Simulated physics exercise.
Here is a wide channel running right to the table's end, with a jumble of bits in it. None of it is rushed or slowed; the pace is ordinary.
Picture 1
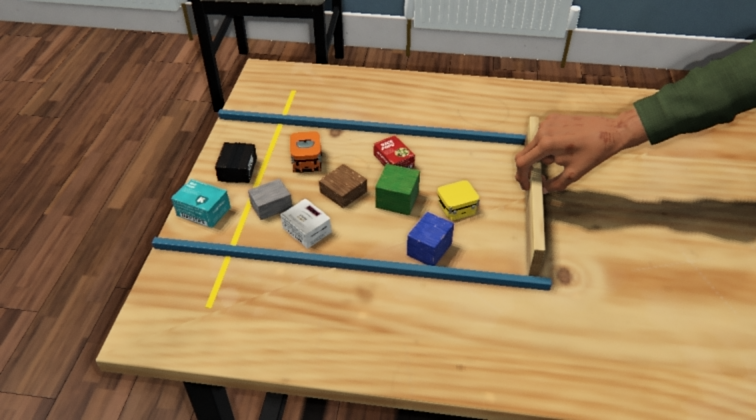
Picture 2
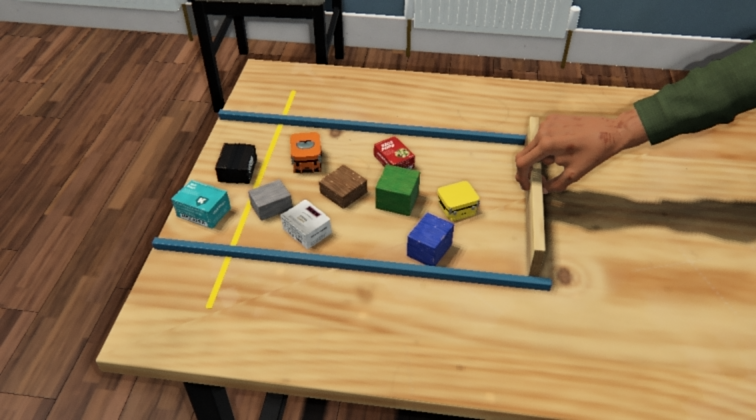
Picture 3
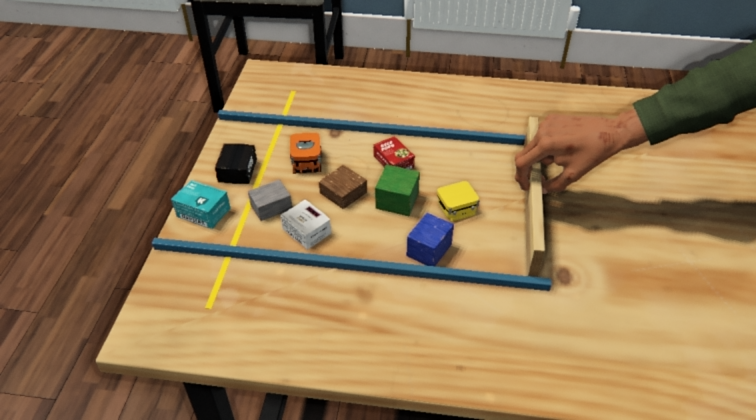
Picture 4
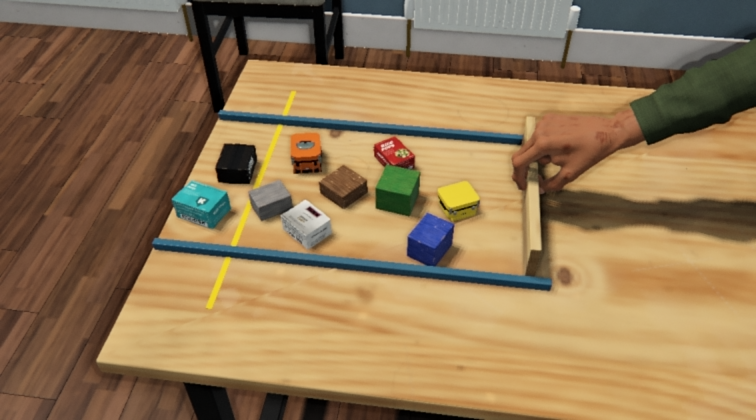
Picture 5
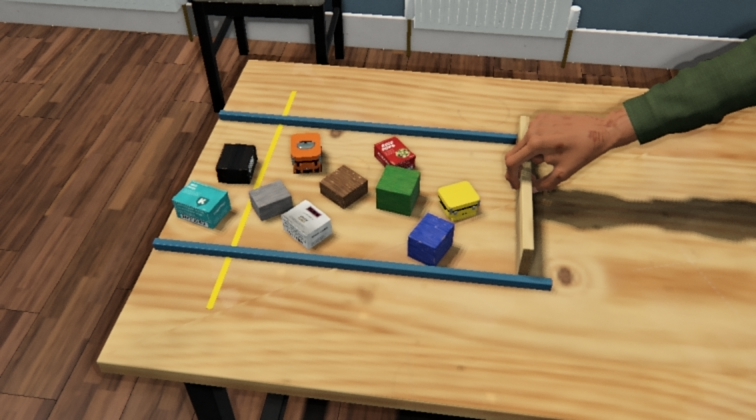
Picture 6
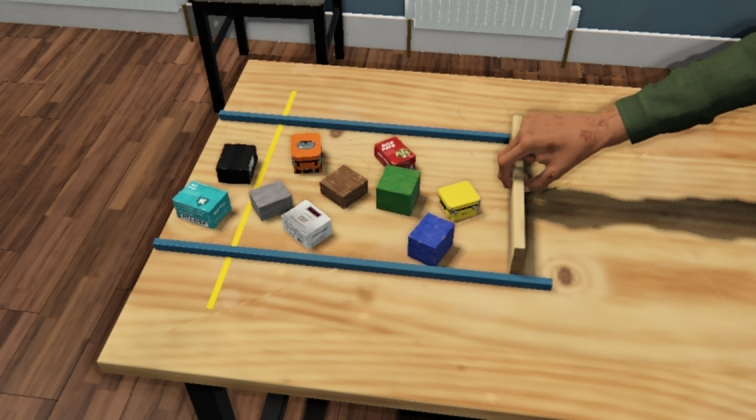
A hand held a wooden board upright at the right of a wide channel between two blue strips, then slid it slightly left, while the jumble of colourful boxes and blocks stayed put.
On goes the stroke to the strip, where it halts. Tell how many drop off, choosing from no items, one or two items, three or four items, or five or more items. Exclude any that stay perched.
I expect three or four pieces to come off the table.
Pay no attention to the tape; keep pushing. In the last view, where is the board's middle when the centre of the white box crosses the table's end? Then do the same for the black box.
Around (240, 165), then around (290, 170).
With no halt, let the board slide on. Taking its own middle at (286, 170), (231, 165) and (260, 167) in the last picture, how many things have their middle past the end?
The counts would come out as 2, 6 and 4.
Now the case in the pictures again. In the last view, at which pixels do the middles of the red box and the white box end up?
Approximately (261, 137) for one, approximately (187, 215) for the other.
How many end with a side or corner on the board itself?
Total: 3.
Soon after, none off yet; turquoise box at rest near (203, 204); black box at rest near (237, 164); grey block at rest near (271, 200).
Then, none off yet; turquoise box at rest near (203, 204); black box at rest near (237, 164); grey block moved a little near (250, 206).
Further on, none off yet; turquoise box moved about its own width near (167, 195); black box moved about its own width near (199, 152); grey block moved well along near (203, 203).
At rest, the number that fall off is three or four; fallen, brown block, grey block, black box and turquoise box.
